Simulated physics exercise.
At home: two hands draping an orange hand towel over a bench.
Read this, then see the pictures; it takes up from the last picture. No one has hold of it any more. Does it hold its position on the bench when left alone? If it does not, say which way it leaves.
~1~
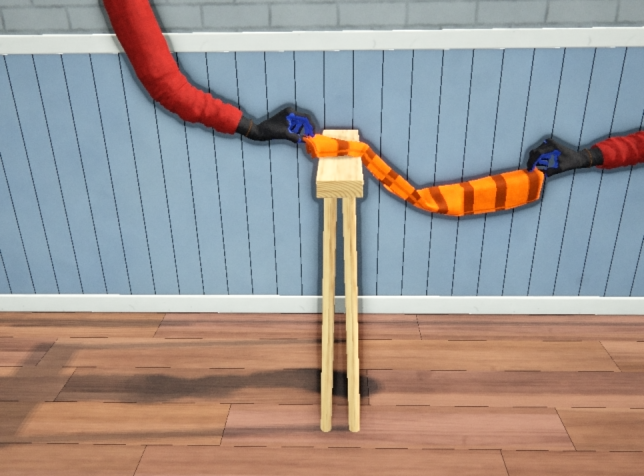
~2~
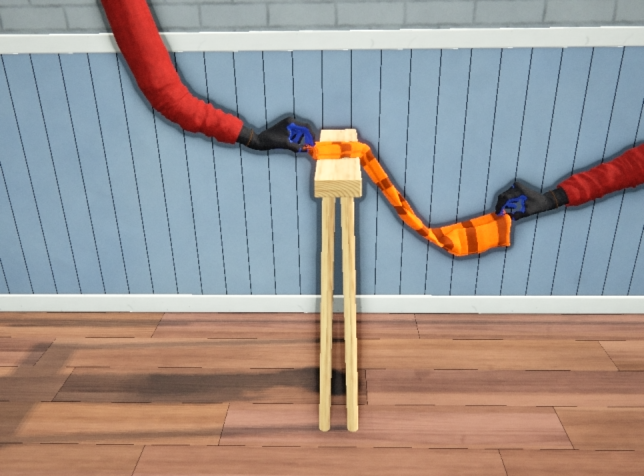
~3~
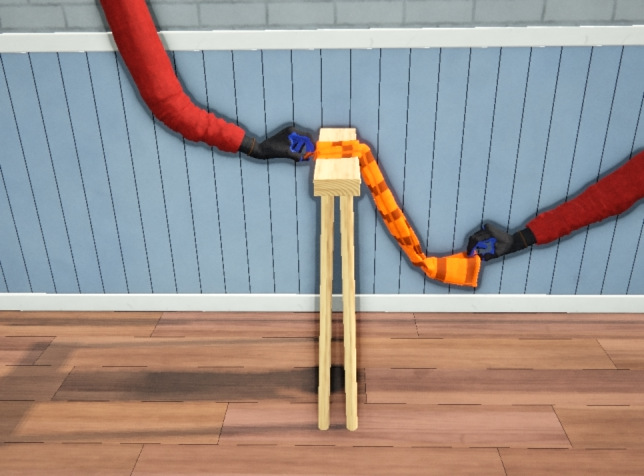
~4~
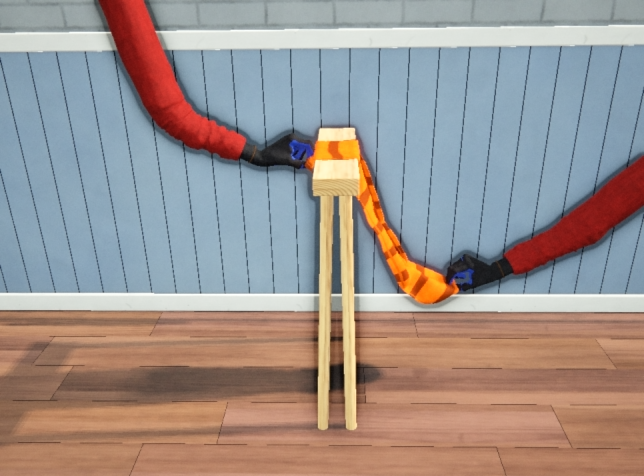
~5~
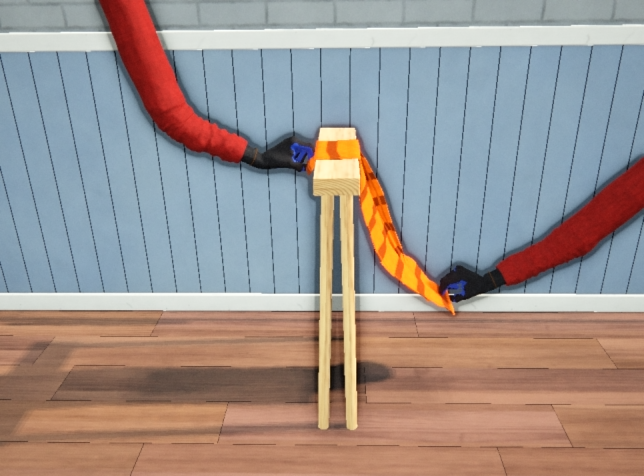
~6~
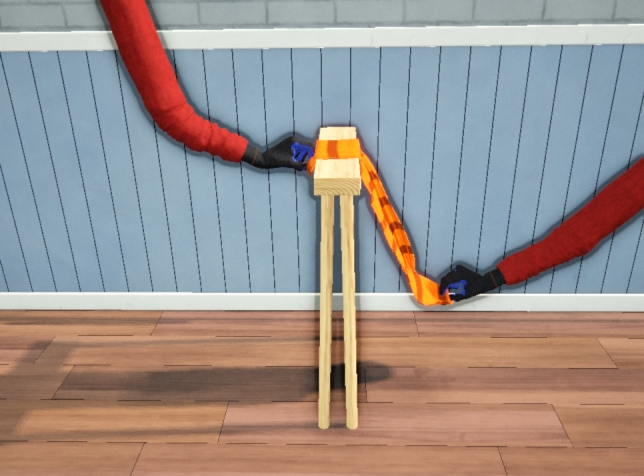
No, it goes right.
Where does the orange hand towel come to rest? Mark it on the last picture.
(371, 374), approximately.
Then, 0.40 s later than the last view, hand towel clear of the top and falling near (373, 293).
Then, 0.76 s later than the last view, hand towel in a heap on the floor near (371, 373).
Finally, hand towel in a heap on the floor near (371, 374). The orange hand towel goes down on the right side.
